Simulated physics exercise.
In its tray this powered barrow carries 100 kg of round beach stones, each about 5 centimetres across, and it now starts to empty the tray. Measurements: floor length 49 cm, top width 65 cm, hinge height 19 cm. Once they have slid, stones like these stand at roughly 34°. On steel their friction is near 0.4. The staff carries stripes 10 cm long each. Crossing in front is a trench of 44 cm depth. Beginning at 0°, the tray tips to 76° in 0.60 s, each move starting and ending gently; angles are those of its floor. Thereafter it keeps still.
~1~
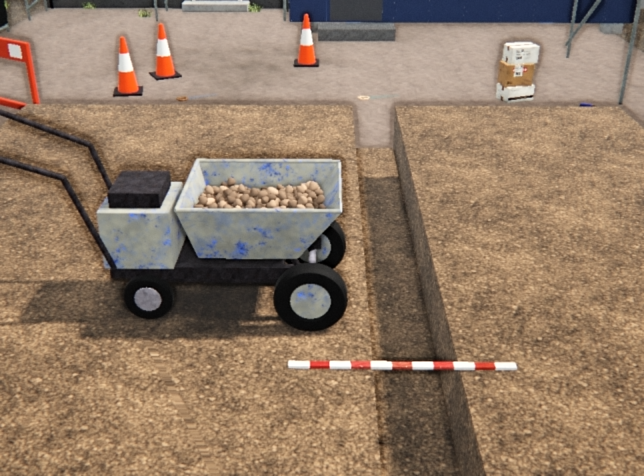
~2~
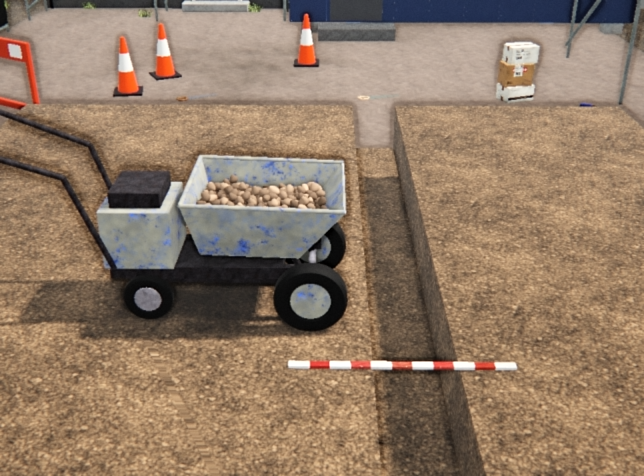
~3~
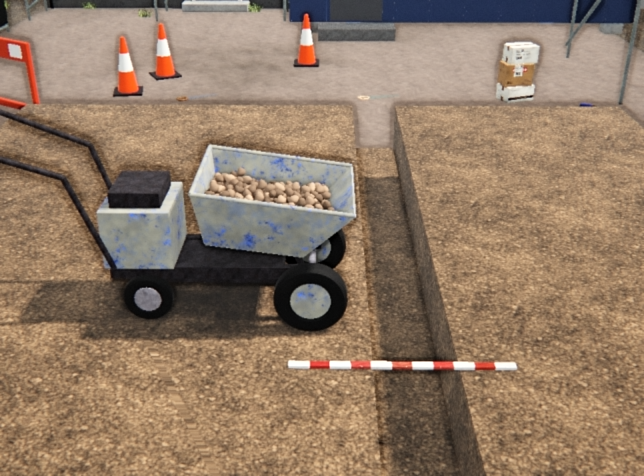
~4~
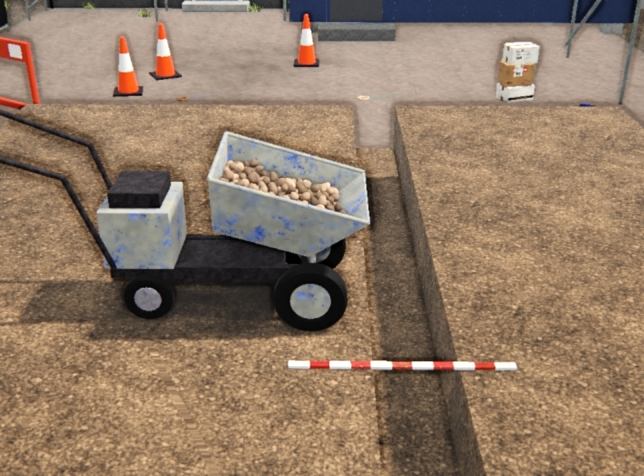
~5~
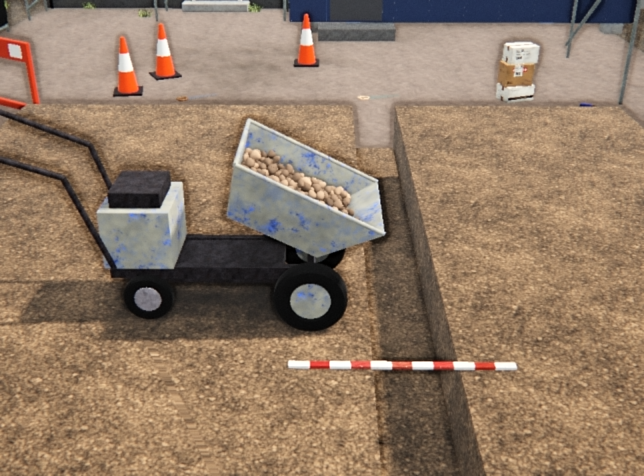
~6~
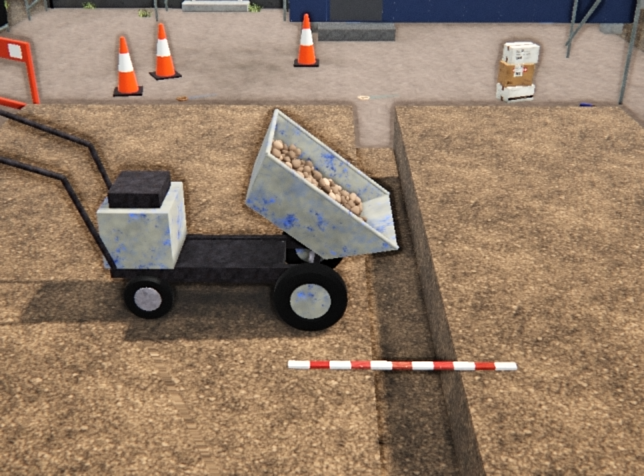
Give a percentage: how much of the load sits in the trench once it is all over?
38 %.
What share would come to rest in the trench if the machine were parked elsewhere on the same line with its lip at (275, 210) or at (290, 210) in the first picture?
First some 100, then 95 per cent.
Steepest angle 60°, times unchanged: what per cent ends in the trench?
Expect roughly 45 per cent.
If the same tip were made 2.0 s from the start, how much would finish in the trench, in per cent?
Near 65 per cent.
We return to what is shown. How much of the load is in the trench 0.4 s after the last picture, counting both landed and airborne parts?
Roughly 15% by that time.
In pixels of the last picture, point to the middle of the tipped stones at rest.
In the last view, about (476, 301).
Then, 0.1 s after the last picture the floor is at 64°, 100 % in the tray; the foremost stones are at (396, 254).
Then, 0.4 s after the last picture the floor is at 76°, 66 % in the tray, 17 % in the trench, 17 % past the trench; the foremost stones are at (477, 311).
Then, 0.7 s after the last picture the floor is at 76°, 5 % in the tray, 33 % in the trench, 62 % past the trench; the foremost stones are at (634, 299).
Then, 2.7 s after the last picture the floor is at 76°, 0 % in the tray, 38 % in the trench, 62 % past the trench; the foremost stones are past the picture's edge.
